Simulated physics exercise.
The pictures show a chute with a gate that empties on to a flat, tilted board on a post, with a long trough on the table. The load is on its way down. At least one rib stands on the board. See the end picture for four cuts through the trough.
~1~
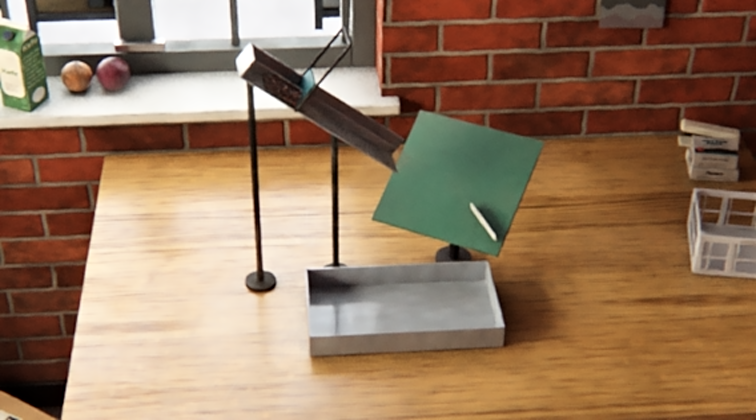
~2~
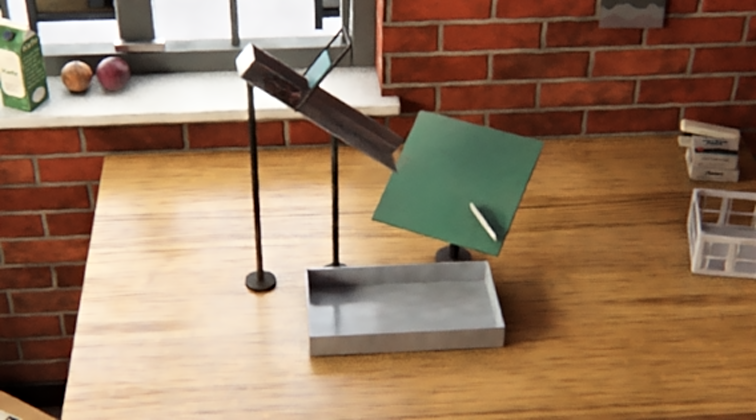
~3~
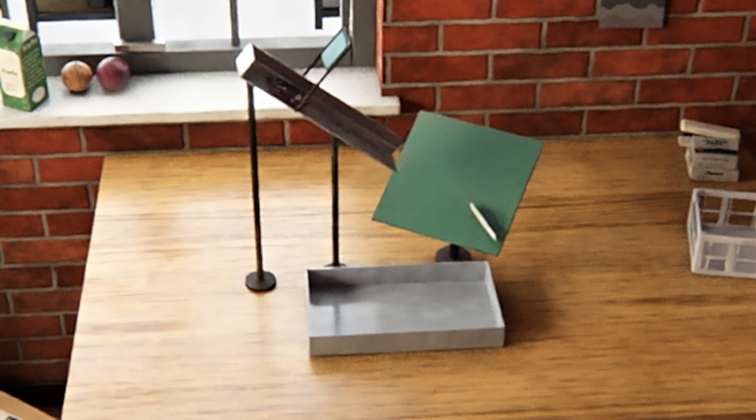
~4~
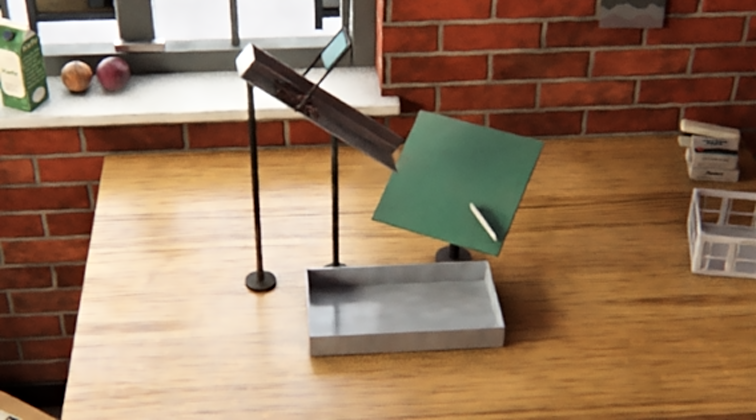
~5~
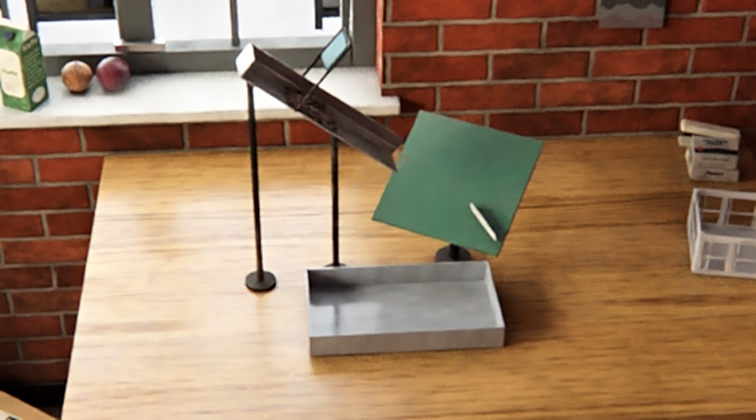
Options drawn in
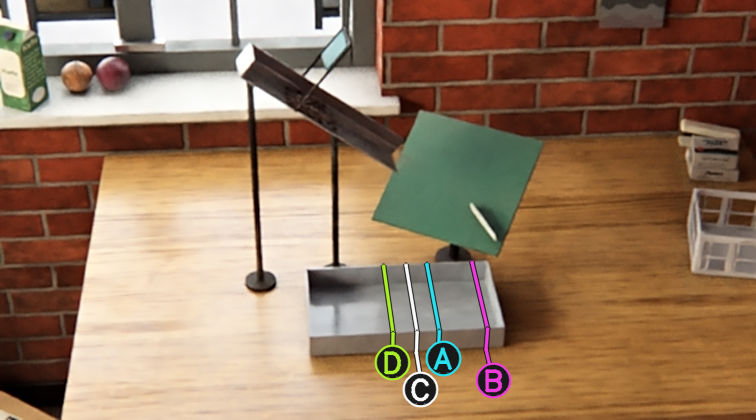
Some small dark beans slid a short way down a sloping chute after its gate swung up, while the tilted green board and the empty grey trough below stayed still.
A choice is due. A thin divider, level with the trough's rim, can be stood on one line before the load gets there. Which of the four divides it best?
A works best here.
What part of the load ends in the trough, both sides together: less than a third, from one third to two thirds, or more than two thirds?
More than two thirds.
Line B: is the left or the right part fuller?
Left.
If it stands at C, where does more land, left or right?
More lands on the right.
On the marked copy, line A crosses the front rim at (439, 330); line B crosses the front rim at (487, 328); line C crosses the front rim at (416, 331); line D crosses the front rim at (392, 332).
With A, of what is caught, close to a third on the left of the divider, close to two thirds on the right.
With B, of what is caught, all but a few on the left of the divider, a small share on the right.
With C, of what is caught, a small share on the left of the divider, the bulk on the right.
With D, of what is caught, a small share on the left of the divider, all but a few on the right.
